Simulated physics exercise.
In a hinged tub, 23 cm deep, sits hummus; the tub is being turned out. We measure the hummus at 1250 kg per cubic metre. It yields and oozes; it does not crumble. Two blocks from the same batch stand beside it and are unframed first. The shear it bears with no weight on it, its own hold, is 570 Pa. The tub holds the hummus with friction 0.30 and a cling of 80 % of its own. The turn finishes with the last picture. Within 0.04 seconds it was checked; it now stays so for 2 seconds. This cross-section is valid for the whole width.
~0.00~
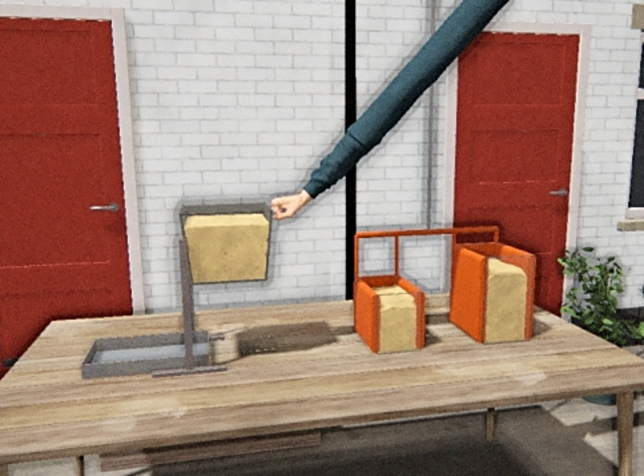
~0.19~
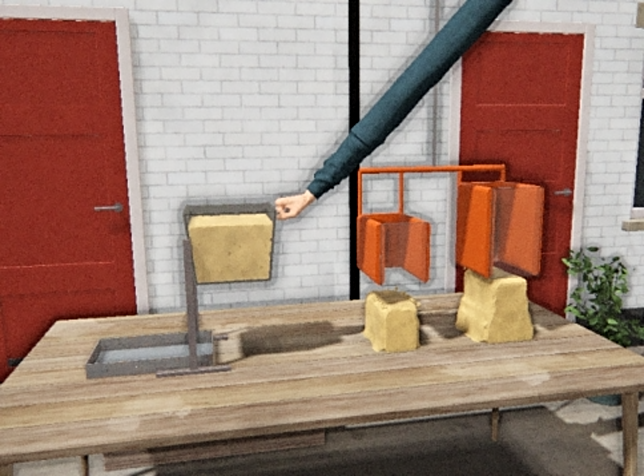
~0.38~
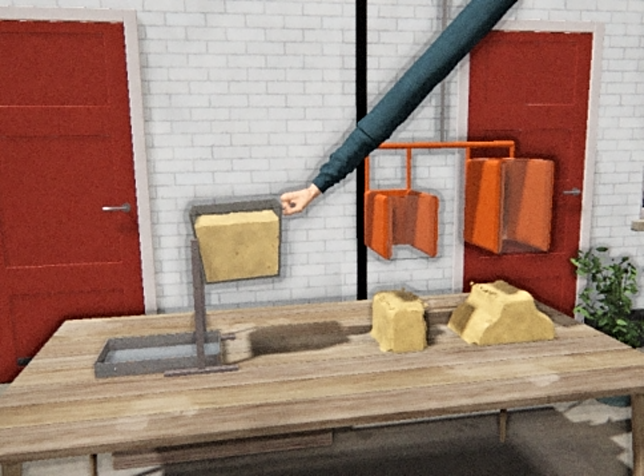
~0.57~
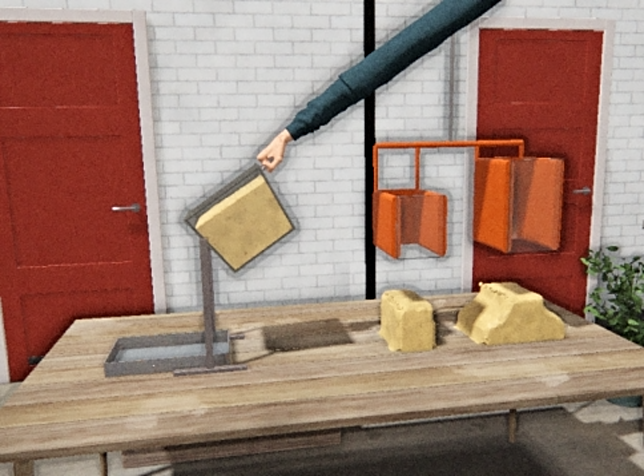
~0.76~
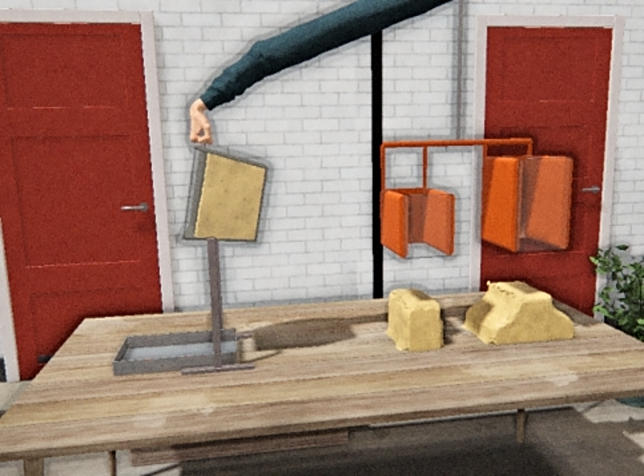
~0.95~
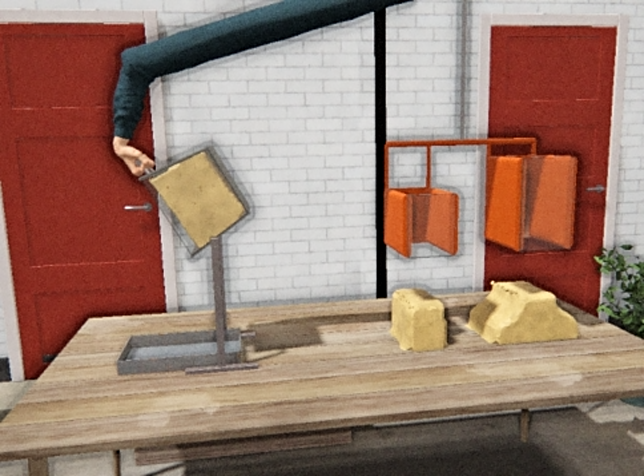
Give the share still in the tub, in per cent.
0 %.
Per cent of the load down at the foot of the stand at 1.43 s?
100 per cent.
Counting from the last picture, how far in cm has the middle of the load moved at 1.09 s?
13 cm.
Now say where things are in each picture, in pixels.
In the first picture, handle-side rim at (270, 211), tilt 0 degrees; top of the hummus at (253, 223); blocks stand 18 cm, 27 cm (left to right).
In the second picture, handle-side rim at (274, 211), tilt 0 degrees; top of the hummus at (257, 223); blocks stand 17 cm, 24 cm (left to right).
In the third picture, handle-side rim at (280, 206), tilt 3 degrees; top of the hummus at (274, 220); blocks stand 17 cm, 18 cm (left to right).
In the fourth picture, handle-side rim at (258, 168), tilt 34 degrees; top of the hummus at (261, 182); blocks stand 17 cm, 17 cm (left to right).
In the fifth picture, handle-side rim at (195, 149), tilt 79 degrees; top of the hummus at (210, 156); blocks stand 17 cm, 17 cm (left to right).
In the sixth picture, handle-side rim at (141, 181), tilt 119 degrees; top of the hummus at (203, 155); blocks stand 17 cm, 17 cm (left to right).
After 1.09 s, the tub is at 119 degrees and holds 51 %.
After 1.26 s, the tub is at 119 degrees and holds 0 %.
After 1.43 s, the tub is at 119 degrees and holds 0 %.
After 1.60 s, the tub is at 119 degrees and holds 0 %.
After 2.95 s, at the end, the tub is at 119 degrees and holds 0 %.
